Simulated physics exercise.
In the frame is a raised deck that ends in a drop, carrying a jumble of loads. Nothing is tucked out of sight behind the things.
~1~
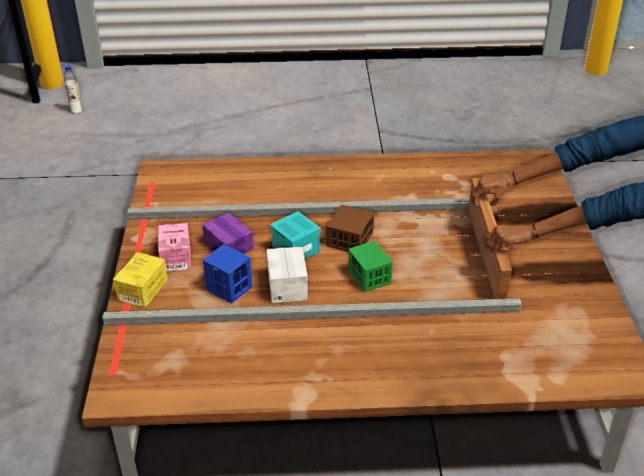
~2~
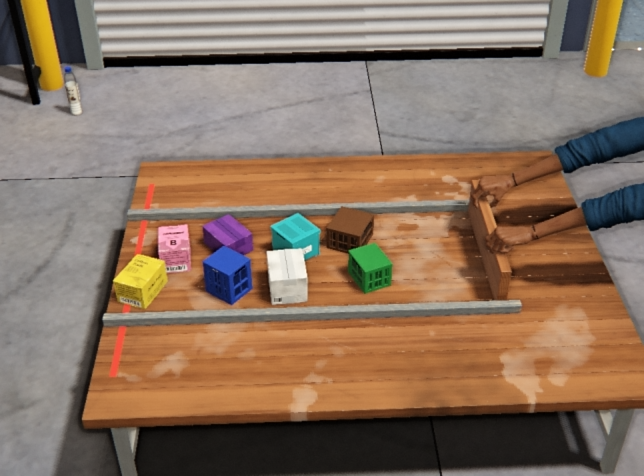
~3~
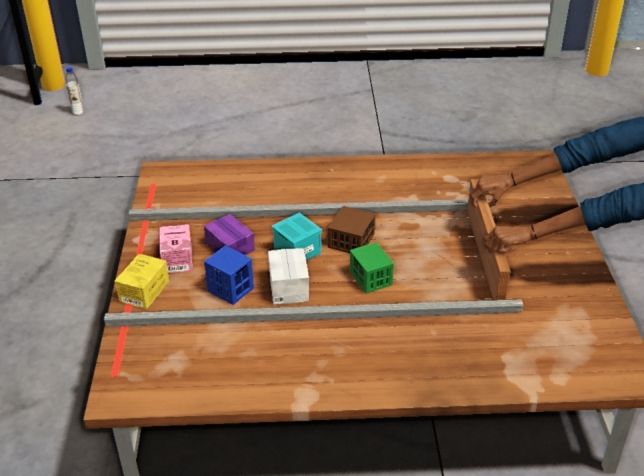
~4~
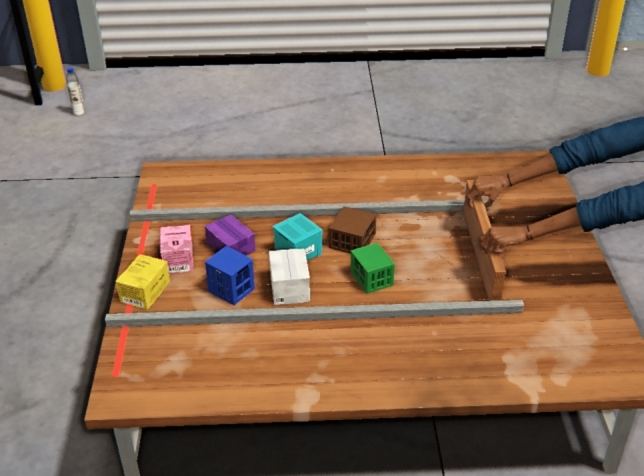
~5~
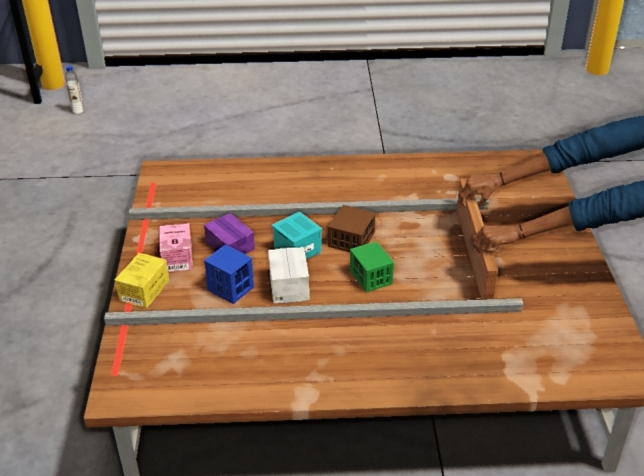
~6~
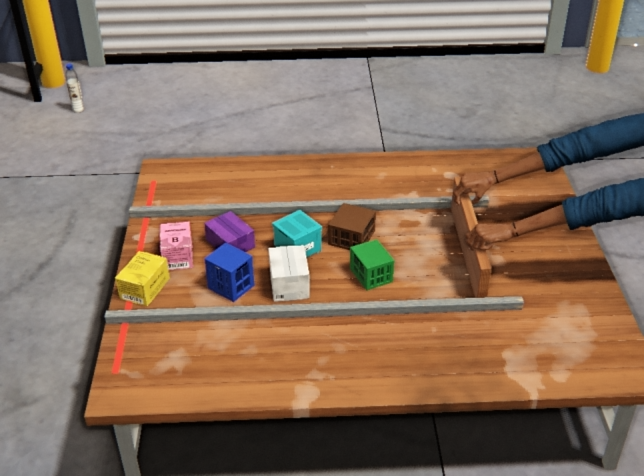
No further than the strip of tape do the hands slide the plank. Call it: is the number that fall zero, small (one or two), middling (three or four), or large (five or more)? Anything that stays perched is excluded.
It is large.
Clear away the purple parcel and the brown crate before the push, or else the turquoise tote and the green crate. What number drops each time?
You'd count 4 the first time and 4 the second time.
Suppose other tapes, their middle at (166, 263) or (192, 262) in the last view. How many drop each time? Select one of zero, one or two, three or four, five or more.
Count per tape, in the order given: At least five, then three to four.
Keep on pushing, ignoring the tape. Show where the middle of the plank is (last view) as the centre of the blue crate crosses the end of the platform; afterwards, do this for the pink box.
The middle sits near (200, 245) for the first and near (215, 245) for the other.
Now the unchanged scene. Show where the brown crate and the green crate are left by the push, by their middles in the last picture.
The brown crate comes to rest close to (121, 237), while the green crate rests close to (117, 270).
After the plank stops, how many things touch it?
2 end up touching it.
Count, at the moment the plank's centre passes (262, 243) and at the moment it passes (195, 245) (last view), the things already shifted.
First 8, then 8.
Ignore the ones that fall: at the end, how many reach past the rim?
The number would be 2.
Soon after, none off yet; yellow box at rest near (143, 278); pink box at rest near (177, 246); purple parcel at rest near (230, 235).
After that, none off yet; yellow box displaced a little near (129, 278); pink box displaced about its own width near (138, 247); purple parcel displaced about its own width near (169, 230).
In the end, the number that fall off is five or more; gone, turquoise tote, white parcel, blue crate, purple parcel, pink box and yellow box.
